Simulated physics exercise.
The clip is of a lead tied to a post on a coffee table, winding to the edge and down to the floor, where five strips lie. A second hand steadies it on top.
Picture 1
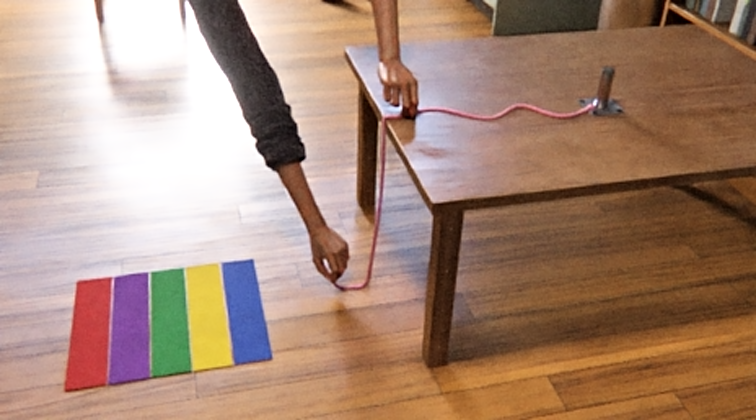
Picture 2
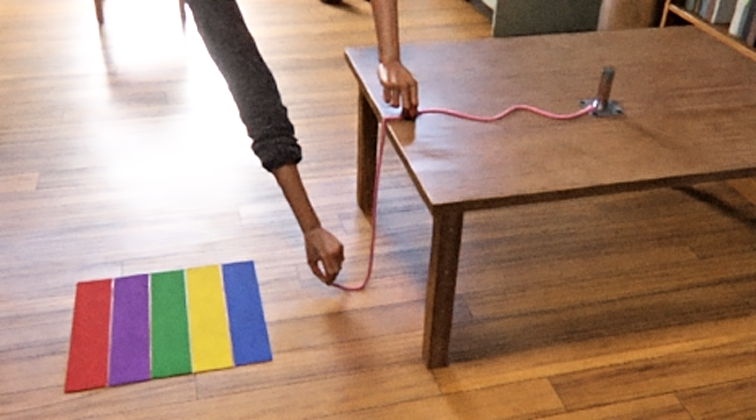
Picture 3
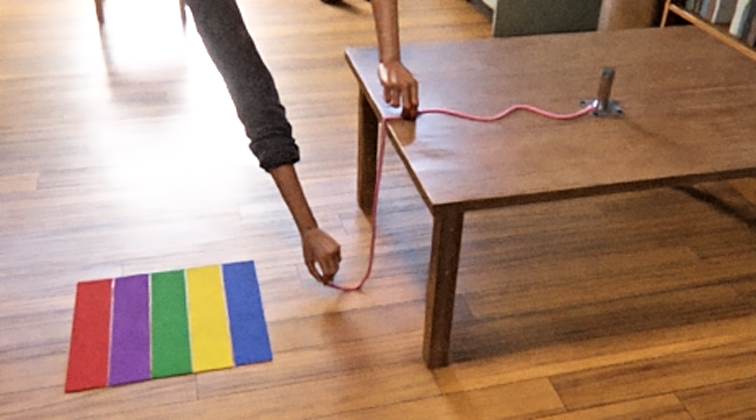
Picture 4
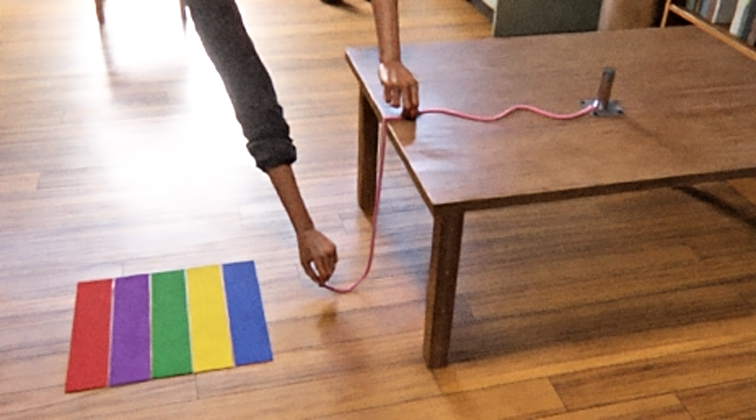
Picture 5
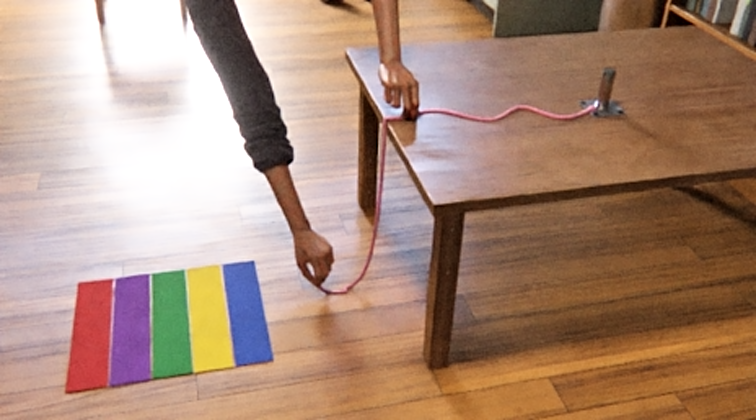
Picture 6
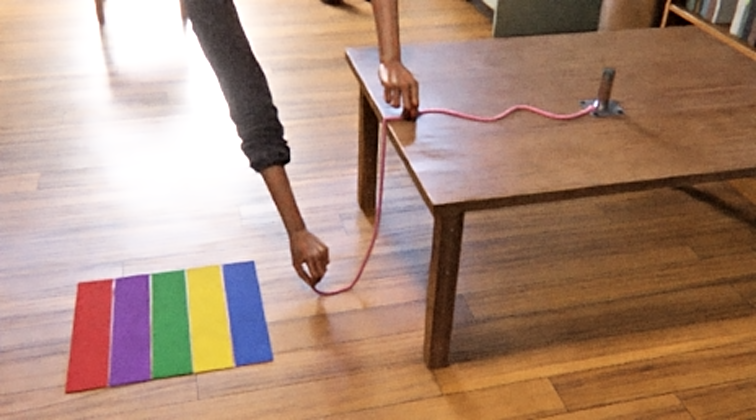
The footage shows a red cord running from a post across a wooden table and over its edge, where one hand holds it, while another hand moves the cord's lower end slightly left near five coloured strips on the floor.
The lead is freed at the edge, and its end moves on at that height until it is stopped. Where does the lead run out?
The end stops over the green strip.
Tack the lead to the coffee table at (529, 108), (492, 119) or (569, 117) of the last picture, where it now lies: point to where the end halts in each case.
Near (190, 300), (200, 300) and (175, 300).
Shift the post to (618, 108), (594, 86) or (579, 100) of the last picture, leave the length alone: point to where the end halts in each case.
About (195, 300), (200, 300) and (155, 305).
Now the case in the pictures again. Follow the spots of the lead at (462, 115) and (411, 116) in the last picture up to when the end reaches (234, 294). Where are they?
Near (437, 117) and (385, 128).
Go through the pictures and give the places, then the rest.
The first picture shows end (331, 279); blue (251, 341); yellow (211, 347); green (170, 353); purple (130, 359); red (87, 366).
The second picture shows end (326, 281); lead through (565, 117) (503, 115) (432, 110) (381, 149) (374, 214) (369, 276).
The third picture shows end (323, 281).
The fourth picture shows end (319, 282); lead through (566, 117) (503, 115) (432, 110) (383, 149) (376, 214) (365, 275).
The fifth picture shows end (315, 283).
The sixth picture shows end (311, 283); lead through (566, 117) (504, 115) (433, 111) (384, 149) (379, 214) (359, 275).
Early on, end near (234, 294); over blue.
Midway, end near (194, 299); over yellow.
At the end of the slack, end near (170, 303); over green. It gets as far as the green strip.
